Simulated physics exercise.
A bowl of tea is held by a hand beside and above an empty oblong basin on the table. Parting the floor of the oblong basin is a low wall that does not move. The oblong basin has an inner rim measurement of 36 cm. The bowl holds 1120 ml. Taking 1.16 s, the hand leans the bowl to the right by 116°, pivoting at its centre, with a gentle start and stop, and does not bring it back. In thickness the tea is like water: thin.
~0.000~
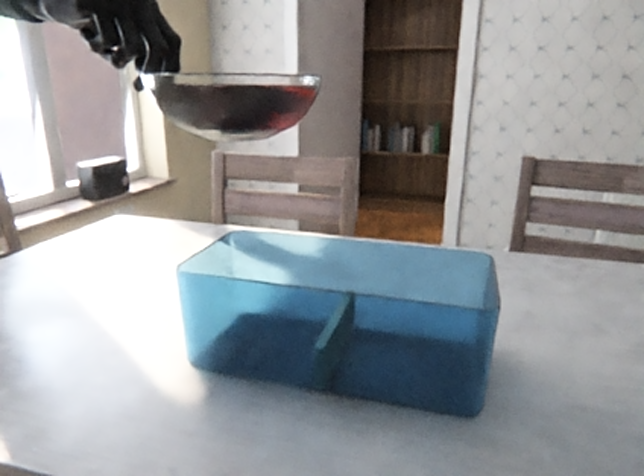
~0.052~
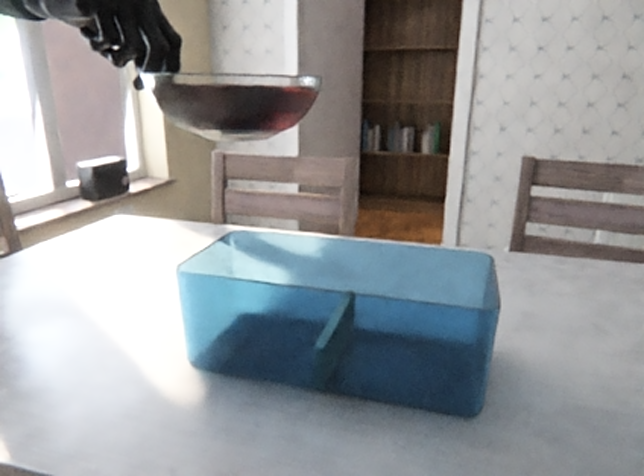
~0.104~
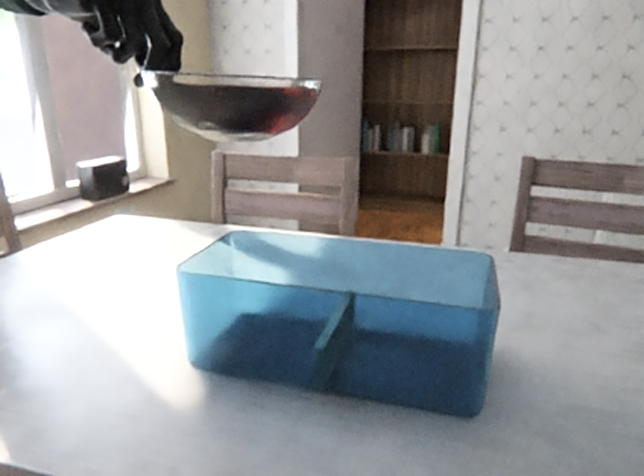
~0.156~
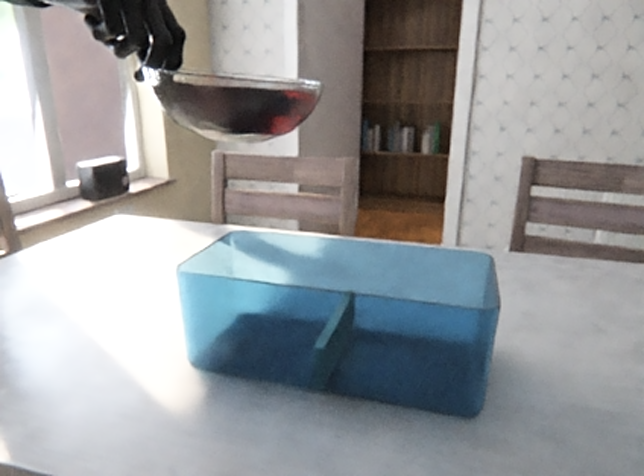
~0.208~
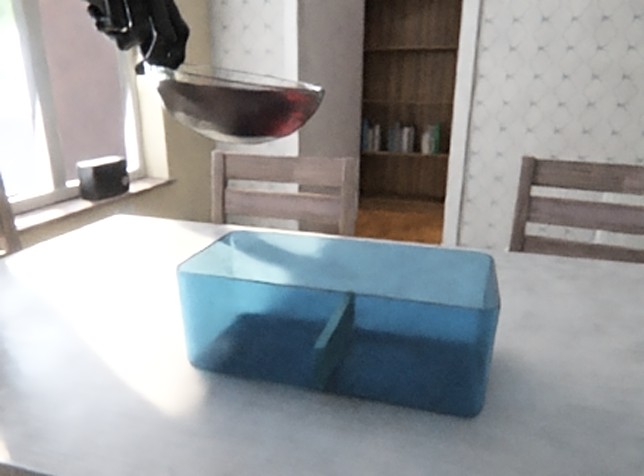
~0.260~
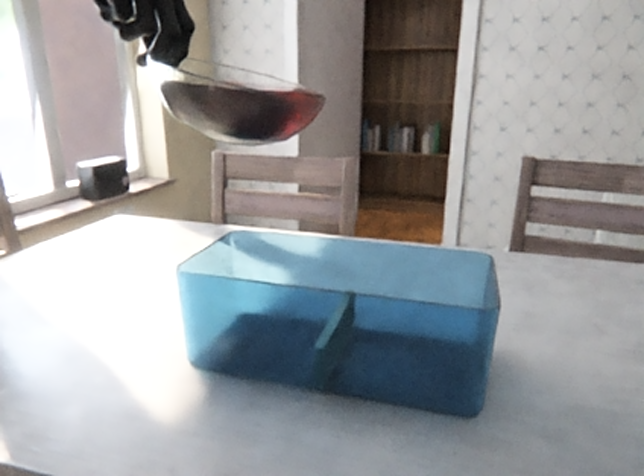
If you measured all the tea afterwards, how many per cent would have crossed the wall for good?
Around 77 per cent would have crossed.
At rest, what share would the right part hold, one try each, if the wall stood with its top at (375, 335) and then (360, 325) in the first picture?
First try about 45 %, second try about 65 %.
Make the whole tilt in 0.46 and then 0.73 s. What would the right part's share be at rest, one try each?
50 in a hundred, followed by 65 in a hundred.
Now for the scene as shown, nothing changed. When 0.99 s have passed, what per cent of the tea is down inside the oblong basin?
Looks like about 96 % of the whole amount.
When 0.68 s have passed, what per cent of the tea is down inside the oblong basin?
Fraction in basin: Approx. 38%.
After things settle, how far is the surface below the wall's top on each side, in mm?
46 mm left, 22 mm right.
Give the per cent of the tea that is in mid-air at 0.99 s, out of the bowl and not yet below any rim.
About 1 % of the total.
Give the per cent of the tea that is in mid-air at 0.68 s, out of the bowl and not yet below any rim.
Around 44 in a hundred.
By 0.68 s the tilt is 74° and 17 per cent is still to pour, 1 is left of the wall and 37 right of it.
By 0.99 s the tilt is 110° and 0 per cent is still to pour, 20 is left of the wall and 77 right of it.
By 1.31 s the tilt is 116° and 0 per cent is still to pour, 20 is left of the wall and 77 right of it.
By 1.66 s the tilt is 116° and 0 per cent is still to pour, 20 is left of the wall and 77 right of it.
At rest 20 per cent lies left of the wall, 77 right of it and 3 outside.
